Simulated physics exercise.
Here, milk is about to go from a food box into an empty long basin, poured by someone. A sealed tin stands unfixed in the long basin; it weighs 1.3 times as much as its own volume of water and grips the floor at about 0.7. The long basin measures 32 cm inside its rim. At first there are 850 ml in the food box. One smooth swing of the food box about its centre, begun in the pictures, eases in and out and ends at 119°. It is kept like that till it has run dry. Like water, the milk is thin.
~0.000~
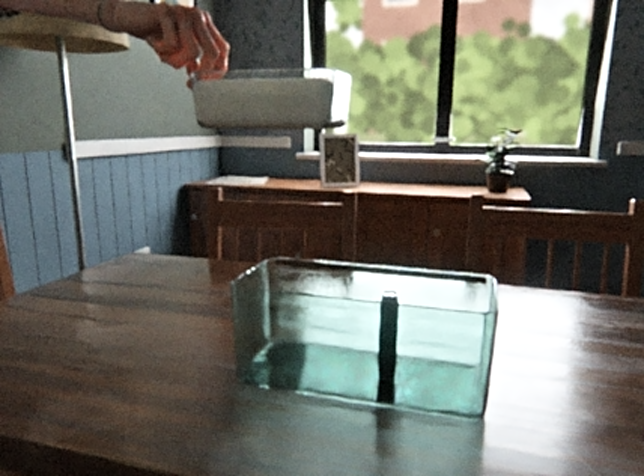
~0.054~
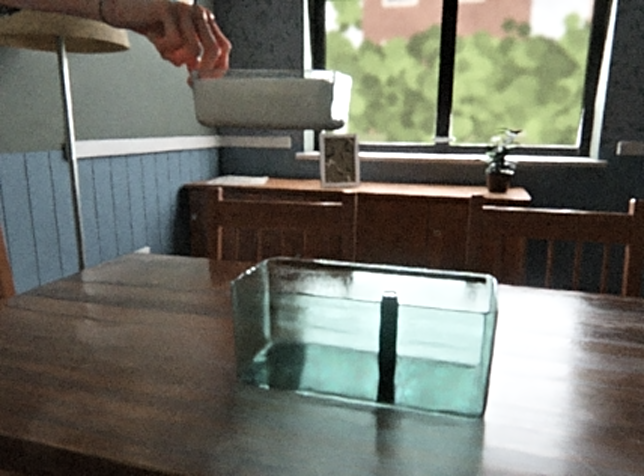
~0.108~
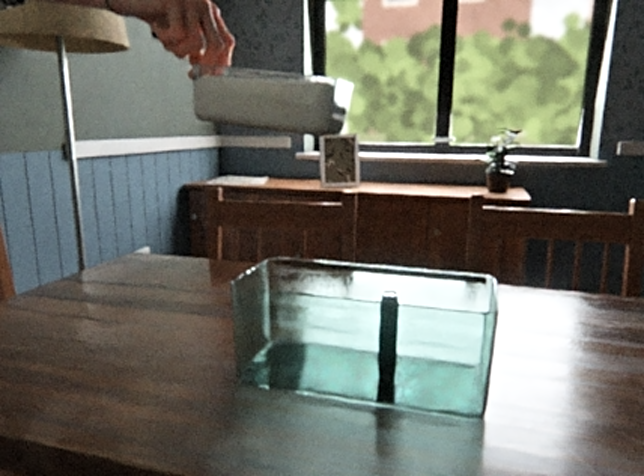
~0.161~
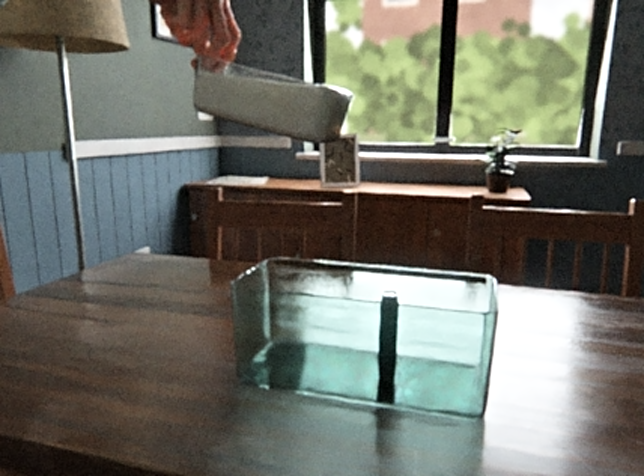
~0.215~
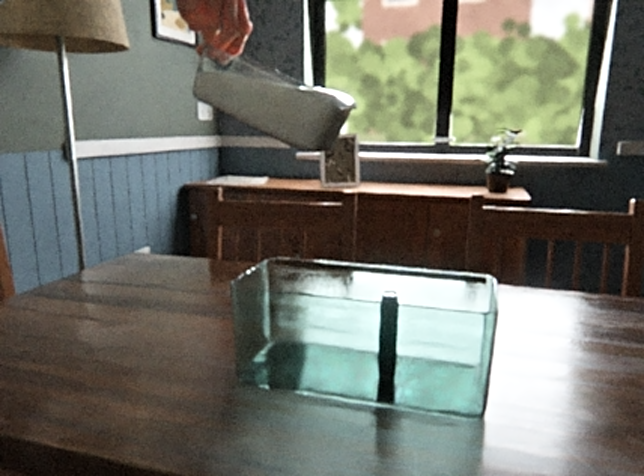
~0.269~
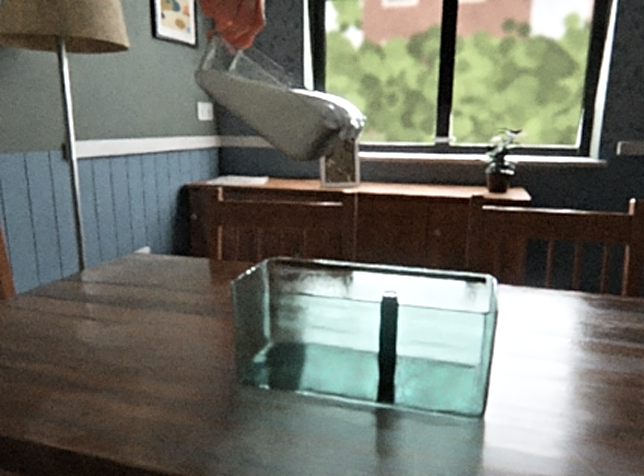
A hand tilting a clear box of milk steadily down to the right above a greenish glass basin on a wooden table.
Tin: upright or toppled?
Watch, it's going to hold out.
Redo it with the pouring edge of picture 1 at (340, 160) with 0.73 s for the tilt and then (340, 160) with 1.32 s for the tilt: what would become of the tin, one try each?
In the first try it comes down; in the second it remains standing.
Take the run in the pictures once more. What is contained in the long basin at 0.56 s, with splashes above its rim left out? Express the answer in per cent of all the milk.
Close to 38 in a hundred.
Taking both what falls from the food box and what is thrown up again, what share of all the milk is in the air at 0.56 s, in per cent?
Near 54 per cent at that time.
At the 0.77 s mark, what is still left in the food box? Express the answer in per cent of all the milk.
Close to 0 percent of the whole amount.
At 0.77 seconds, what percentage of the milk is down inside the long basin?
The share is close to 82 percent.
After 0.56 s the tilt is 103° and 5 per cent is still to pour; the tin stands where it began.
After 0.77 s the tilt is 119° and 0 per cent is still to pour; the tin stands where it began.
After 0.99 s the tilt is 119° and 0 per cent is still to pour; the tin stands where it began.
After 1.23 s the tilt is 119° and 0 per cent is still to pour; the tin stands where it began.
In the end the tin stands where it began.
